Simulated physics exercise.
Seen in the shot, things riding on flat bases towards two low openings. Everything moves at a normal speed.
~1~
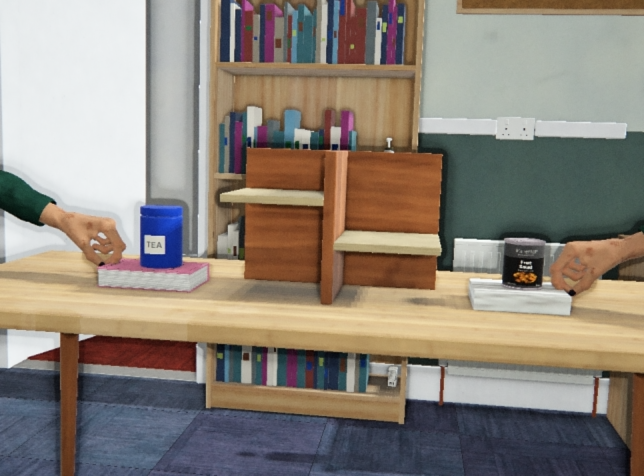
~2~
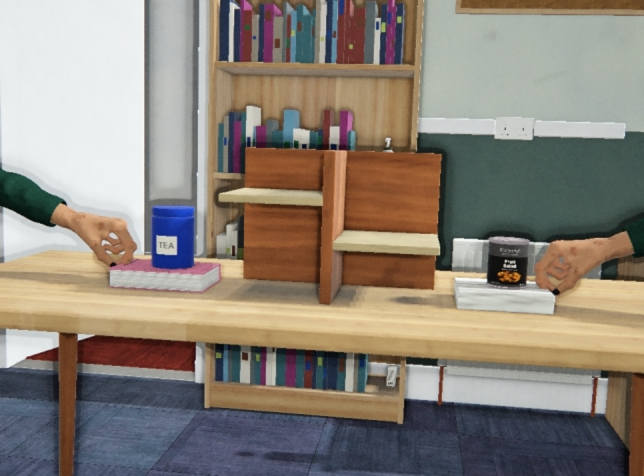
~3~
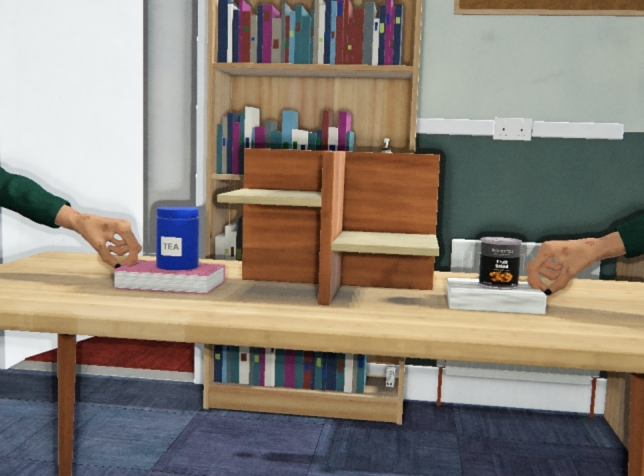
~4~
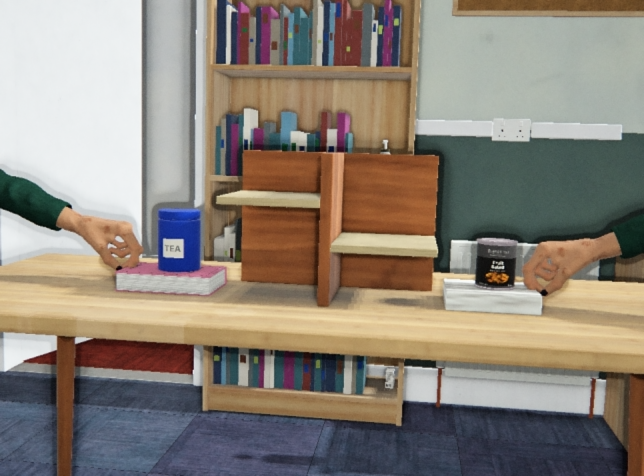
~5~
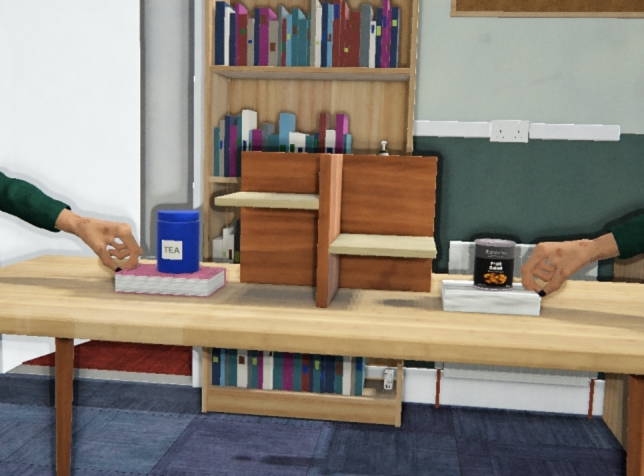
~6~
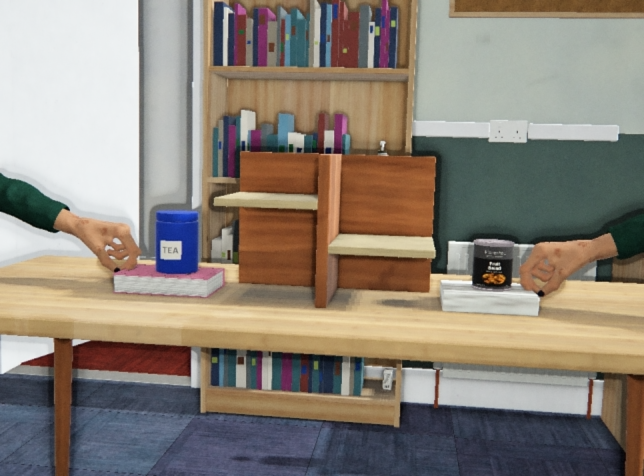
On a wooden table, two hands slid a blue tea jar on a pink book and a black pot on a white block inward toward a small shelf, then barely moved.
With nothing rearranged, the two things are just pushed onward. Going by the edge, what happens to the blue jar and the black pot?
What happens: The blue jar goes past the edge cleanly; the black pot is struck by the edge.
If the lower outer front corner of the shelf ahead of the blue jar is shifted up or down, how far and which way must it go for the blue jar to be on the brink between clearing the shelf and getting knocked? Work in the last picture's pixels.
A downward shift of 12 pixels does it.
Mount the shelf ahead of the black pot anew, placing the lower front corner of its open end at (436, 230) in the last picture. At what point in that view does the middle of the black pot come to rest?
It comes to a stop at (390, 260).
Then, 1.20 s on from there, blue jar riding along near (235, 244); black pot pushed back on its carrier near (453, 264).
Then, 1.70 s on from there, blue jar riding along near (266, 246); black pot turned 39° from its first pose near (450, 269).
In the end, the blue jar rides in untouched, near (279, 246); the black pot gets scraped off its spot, near (474, 286).
